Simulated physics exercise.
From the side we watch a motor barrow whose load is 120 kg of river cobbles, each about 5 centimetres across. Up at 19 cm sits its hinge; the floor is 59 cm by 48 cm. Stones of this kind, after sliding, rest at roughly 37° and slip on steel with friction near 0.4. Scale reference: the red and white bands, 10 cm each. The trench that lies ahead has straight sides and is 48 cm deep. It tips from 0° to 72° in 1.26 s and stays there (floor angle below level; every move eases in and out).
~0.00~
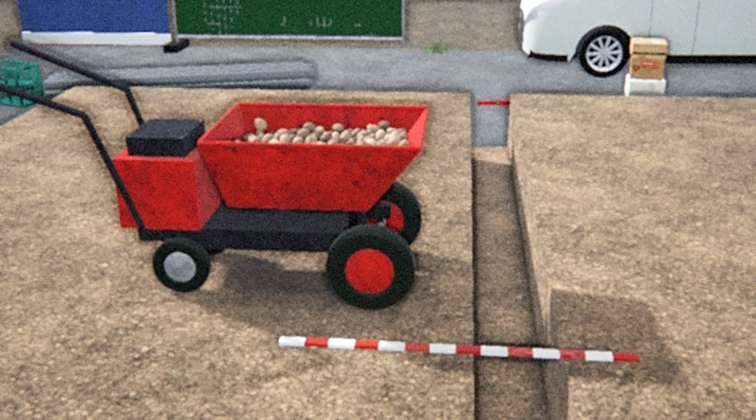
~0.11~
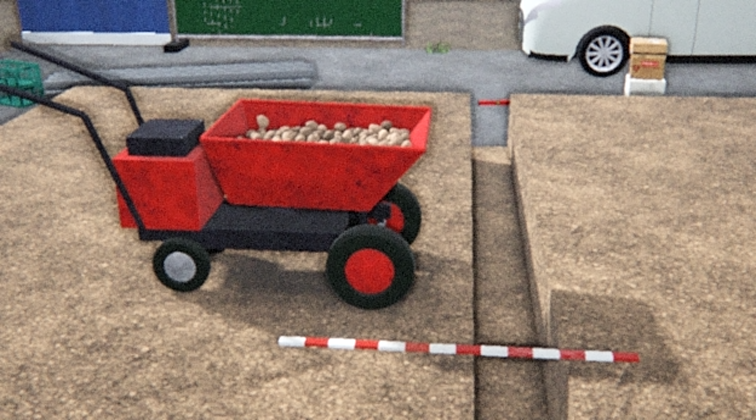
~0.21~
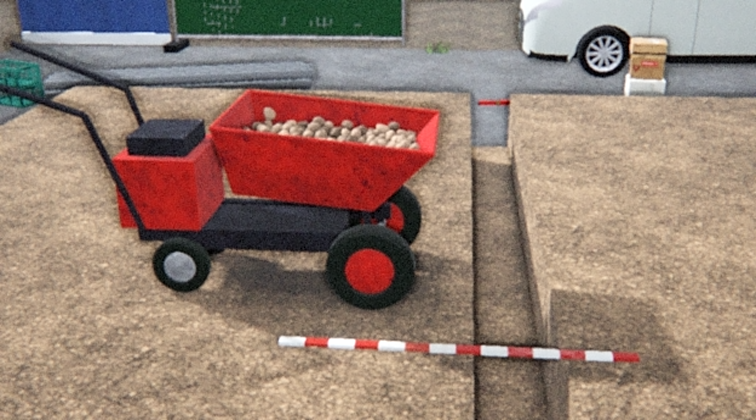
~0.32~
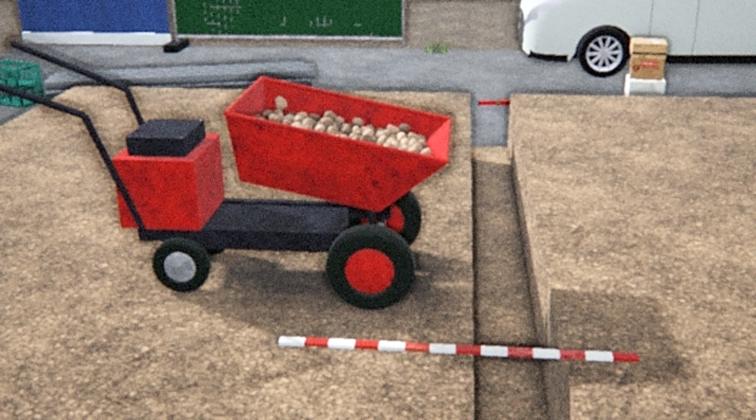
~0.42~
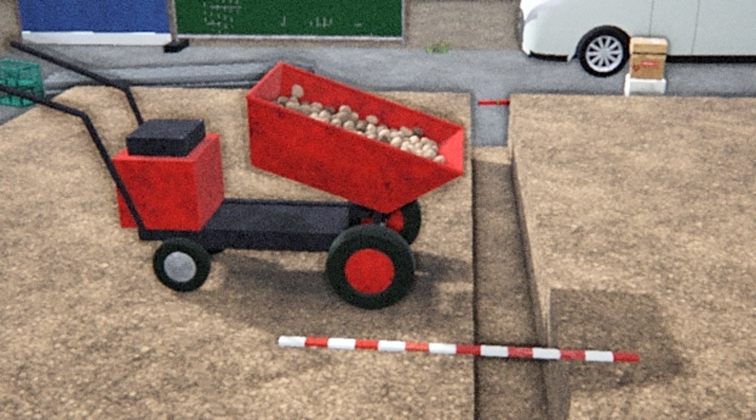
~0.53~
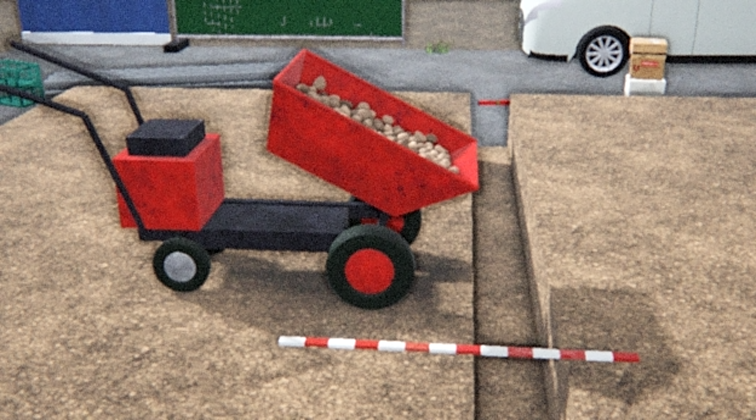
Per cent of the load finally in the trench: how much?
Approx. 66 %.
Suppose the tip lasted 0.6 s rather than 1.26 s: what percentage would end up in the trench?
Roughly 45 per cent would.
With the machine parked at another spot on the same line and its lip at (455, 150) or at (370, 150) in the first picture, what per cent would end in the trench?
Some 35 and some 100 per cent, in that order.
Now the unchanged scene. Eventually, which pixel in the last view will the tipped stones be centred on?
Look at roughly (529, 357).
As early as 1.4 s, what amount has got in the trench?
Some 25 per cent.
After 0.9 s the floor is at 60°; 100 % in the skip; the foremost stones are at (508, 231).
After 1.4 s the floor is at 72°; 60 % in the skip, 25 % in the trench, 15 % past the trench; the foremost stones are at (601, 286).
After 1.7 s the floor is at 72°; 25 % in the skip, 42 % in the trench, 34 % past the trench; the foremost stones are at (686, 296).
After 3.7 s the floor is at 72°; 0 % in the skip, 66 % in the trench, 34 % past the trench; the foremost stones are at (722, 297).
